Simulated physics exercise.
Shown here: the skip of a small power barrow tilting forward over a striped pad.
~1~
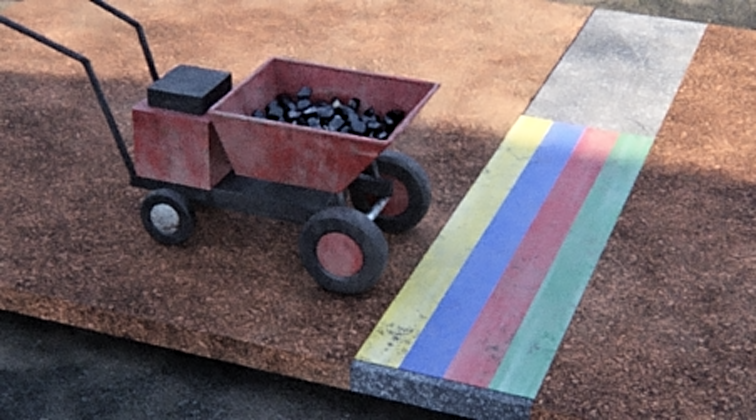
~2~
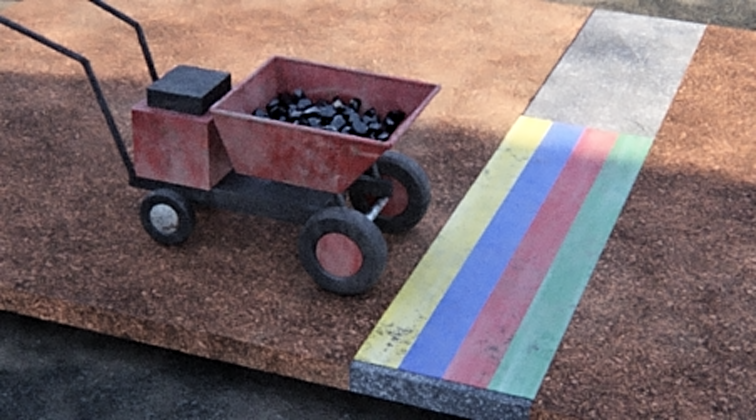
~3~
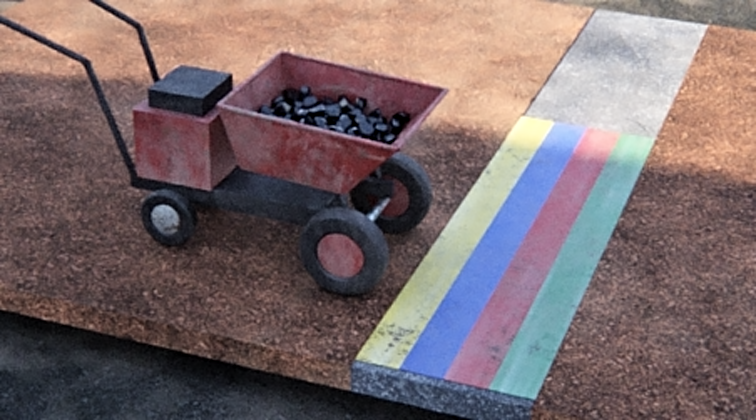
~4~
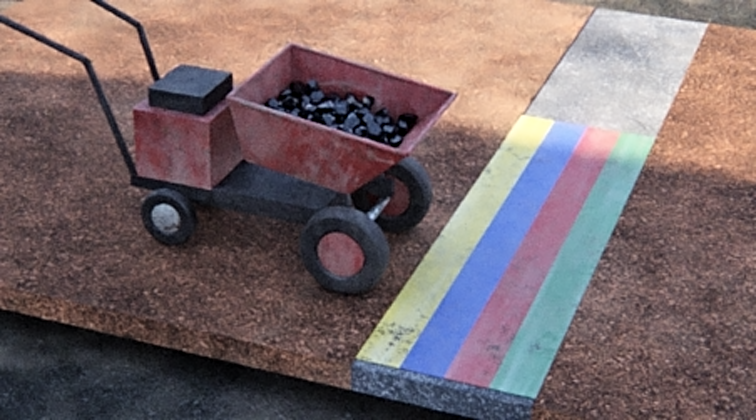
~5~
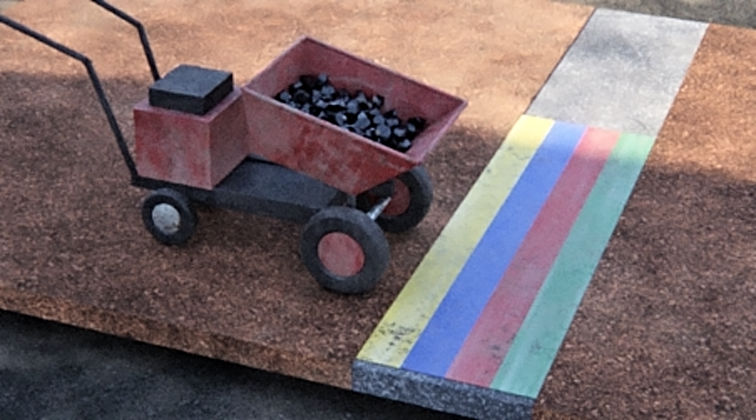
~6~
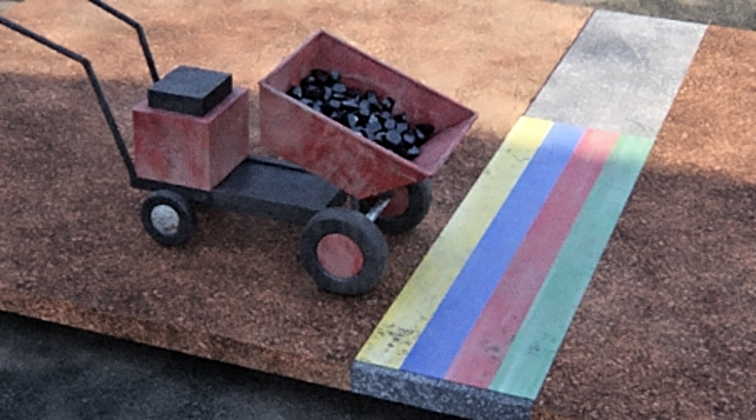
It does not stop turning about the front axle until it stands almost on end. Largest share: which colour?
Colour: Red.
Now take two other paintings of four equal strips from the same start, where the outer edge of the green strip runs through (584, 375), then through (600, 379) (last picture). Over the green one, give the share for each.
Roughly 10 per cent, then roughly 10 per cent.
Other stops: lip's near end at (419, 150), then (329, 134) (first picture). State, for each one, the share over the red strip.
That works out to 20 per cent for the first position and 10 per cent for the second.
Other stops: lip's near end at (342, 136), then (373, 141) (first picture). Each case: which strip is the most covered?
The blue one first, the red strip second.
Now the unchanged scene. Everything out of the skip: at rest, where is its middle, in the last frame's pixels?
The centre ends up roughly at (531, 284).
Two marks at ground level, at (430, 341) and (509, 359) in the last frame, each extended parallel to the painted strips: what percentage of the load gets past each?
I'd put it near 80 in a hundred, then near 30 in a hundred.
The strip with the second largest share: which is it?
That green strip comes second.
Soon, skip tipped steeply; all in the skip.
A while on, skip tipped steeply; nearly all in the skip; a small part over the red strip; a stray few over the green strip.
Towards the end, skip tipped right over; about a quarter in the skip; a stray few over the blue strip; about a third over the red strip; about a quarter over the green strip; a small part off the paint.
Finally, skip tipped right over; about a quarter in the skip; none over the yellow strip; a small part over the blue strip; about a third over the red strip; about a quarter over the green strip; a small part off the paint.
